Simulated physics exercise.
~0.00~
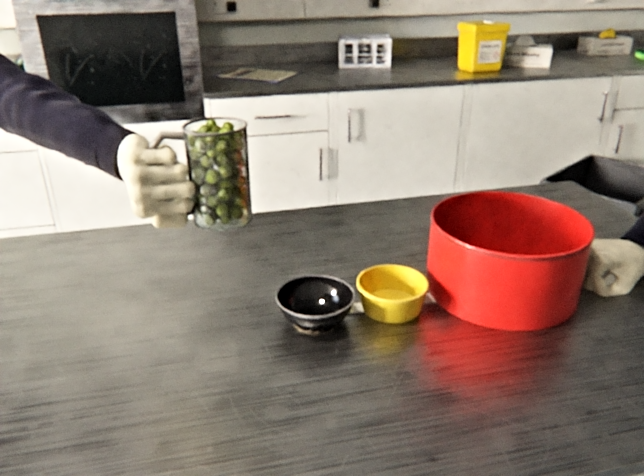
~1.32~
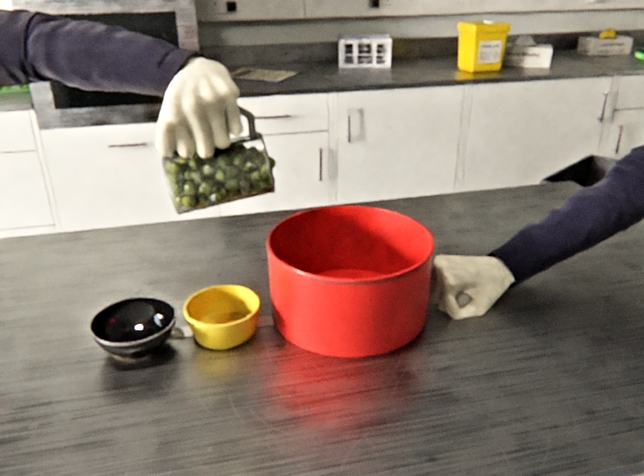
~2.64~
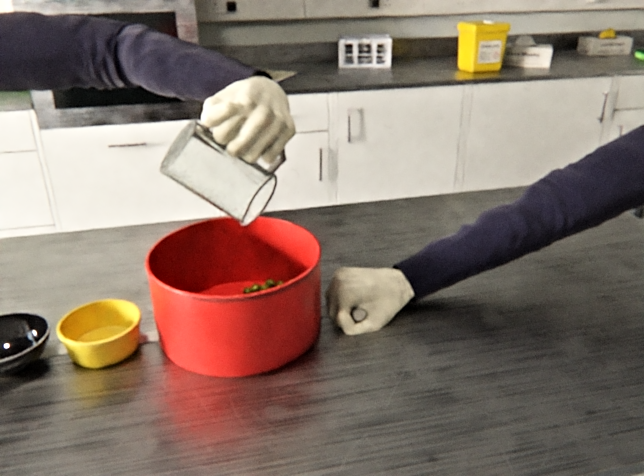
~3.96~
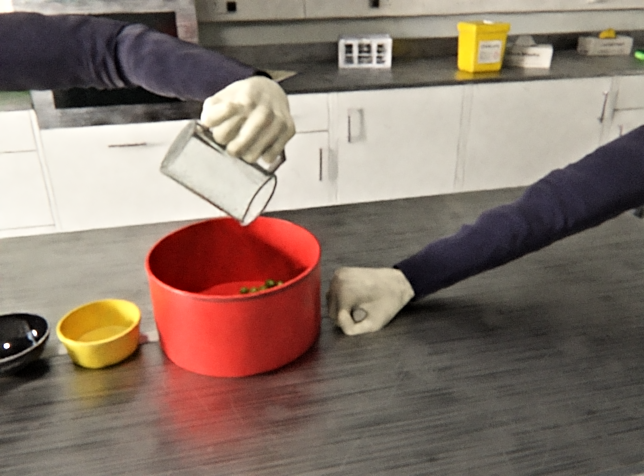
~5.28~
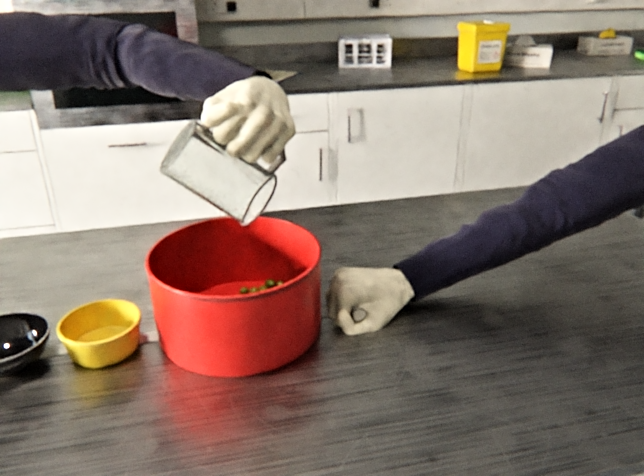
At the start, a gloved hand on the left holds up a clear cup full of small green olives over a dark table, where a black bowl, a yellow dish and a large red pot stand in a row, with another gloved hand beside the pot. The row slides left while the cup tips onto its side. As the red pot comes beneath it, the cup turns further until its mouth points downward, and the olives drop into the pot. Finally the row rests, the emptied cup stays tilted above, and the olives lie in the red pot, with the yellow dish and black bowl empty.
